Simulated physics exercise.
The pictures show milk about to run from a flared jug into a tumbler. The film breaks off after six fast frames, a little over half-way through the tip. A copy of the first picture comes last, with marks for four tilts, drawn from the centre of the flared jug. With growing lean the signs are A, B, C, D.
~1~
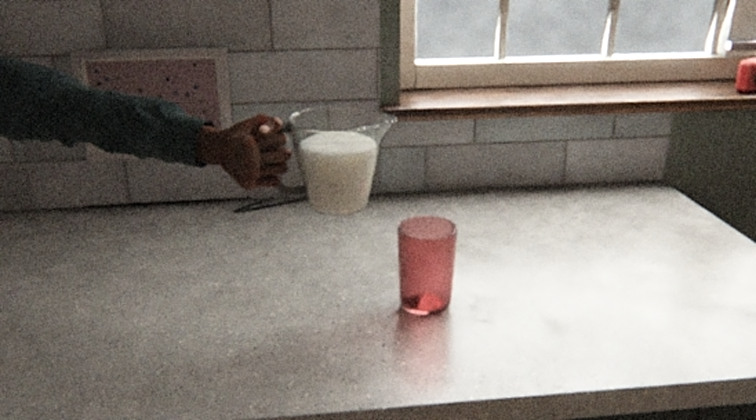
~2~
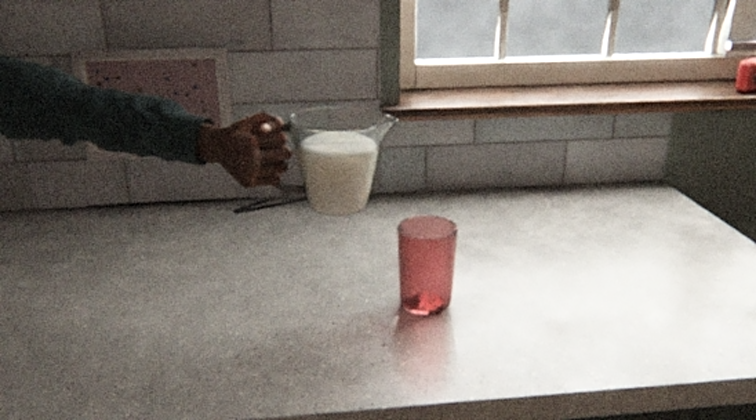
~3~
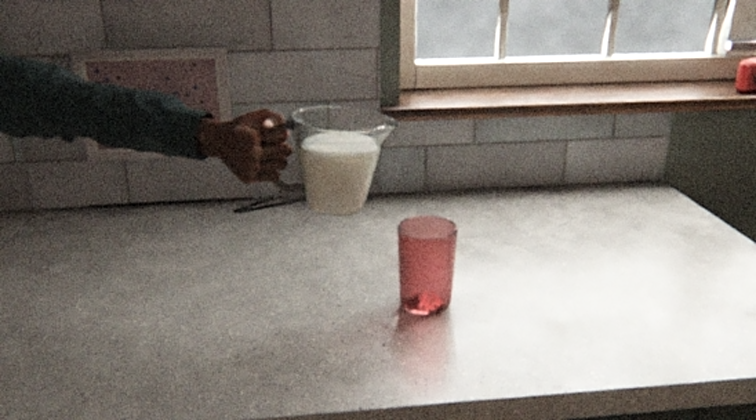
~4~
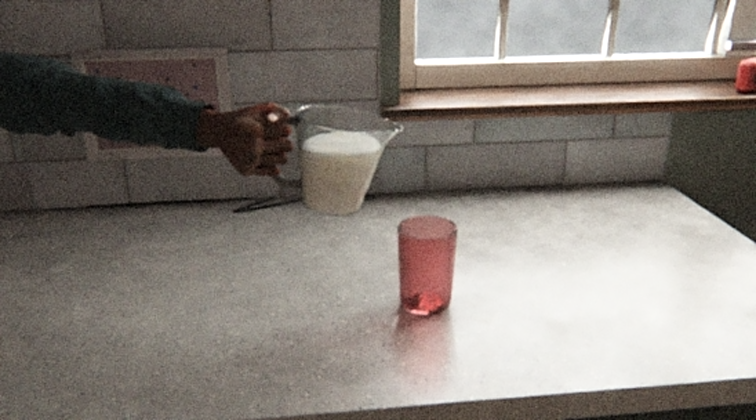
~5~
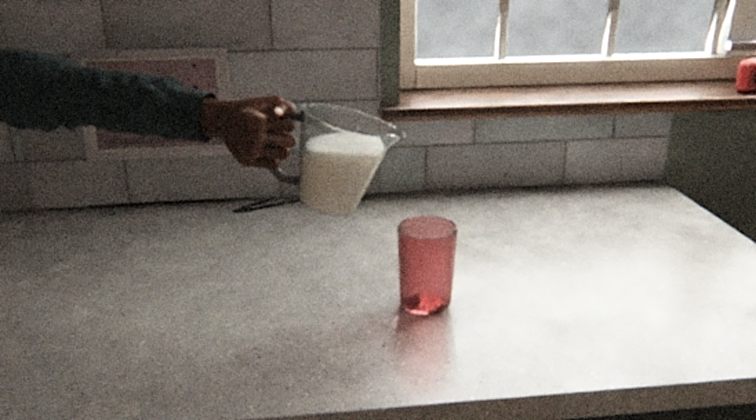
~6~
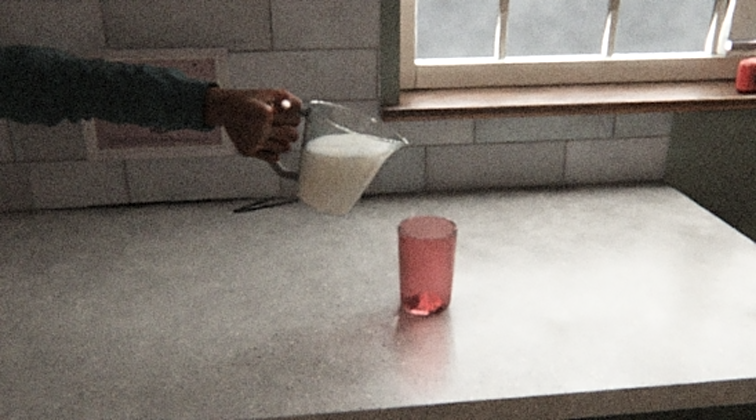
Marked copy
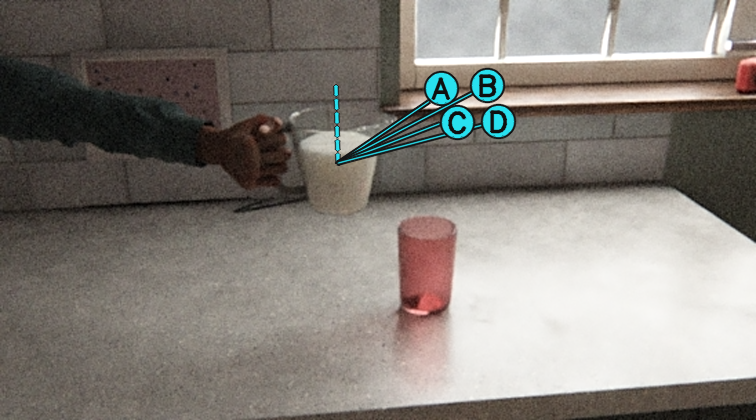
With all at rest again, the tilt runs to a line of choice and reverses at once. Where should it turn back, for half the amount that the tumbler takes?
A beats the others.
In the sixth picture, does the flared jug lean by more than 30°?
No.
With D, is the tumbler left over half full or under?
Over.
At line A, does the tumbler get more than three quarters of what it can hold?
No.
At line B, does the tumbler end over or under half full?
Over.
On the marked copy, A at (428, 101); B at (472, 93); C at (439, 123); D at (482, 125).
For line A, the tumbler ends with about 50 % of what it can hold.
For line B, the tumbler ends with about 66 % of what it can hold.
For line C, the tumbler ends with about 80 % of what it can hold.
For line D, the tumbler ends with about 89 % of what it can hold; 5 % of the milk is spilt.
